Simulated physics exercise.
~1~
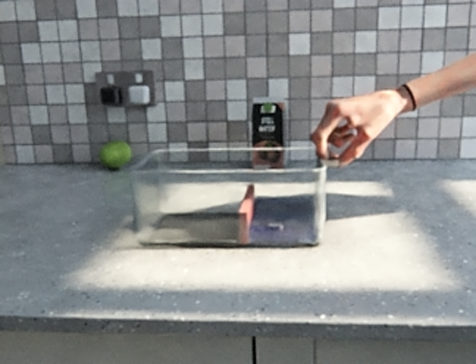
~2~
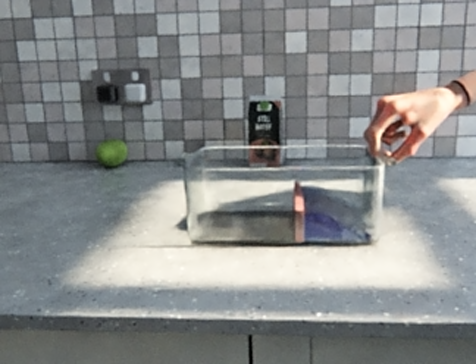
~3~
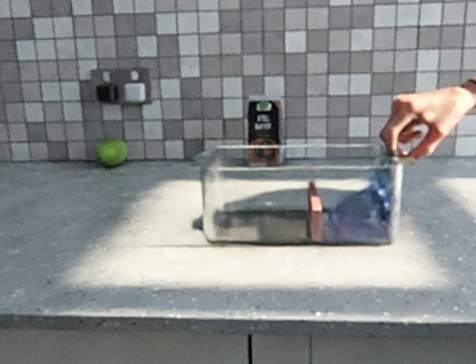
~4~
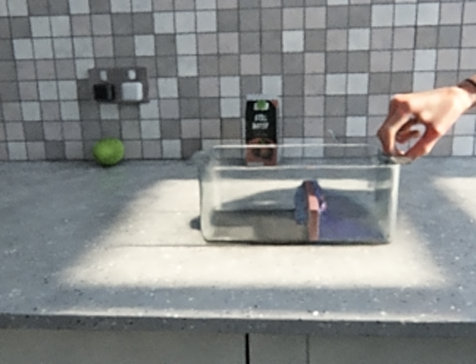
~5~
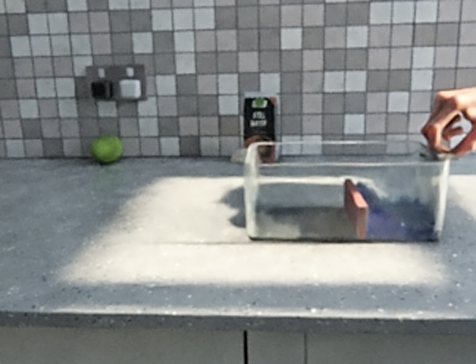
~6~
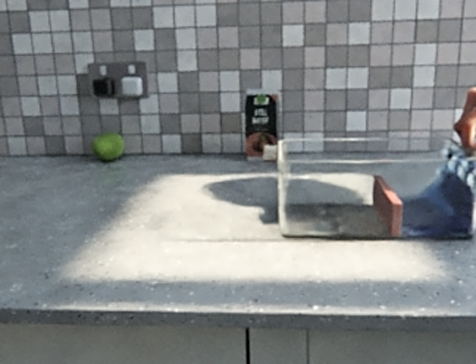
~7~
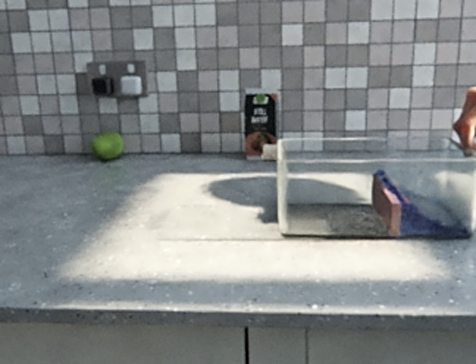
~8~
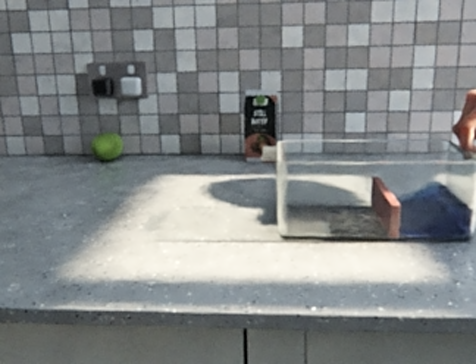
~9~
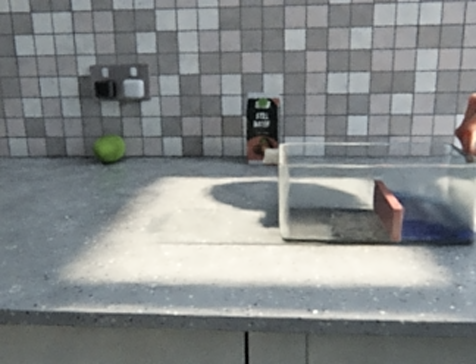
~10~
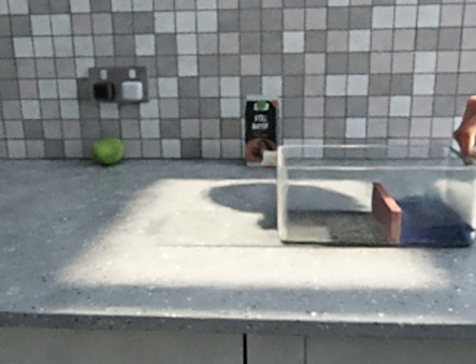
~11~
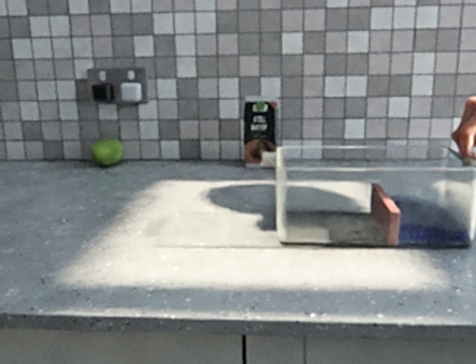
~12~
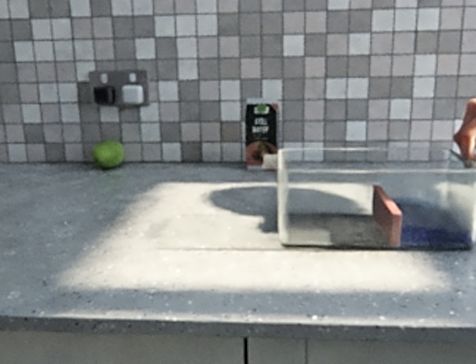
Clear open box pulled right across a grey counter by a hand in two moves, blue water sloshing beside a divider, then settling.
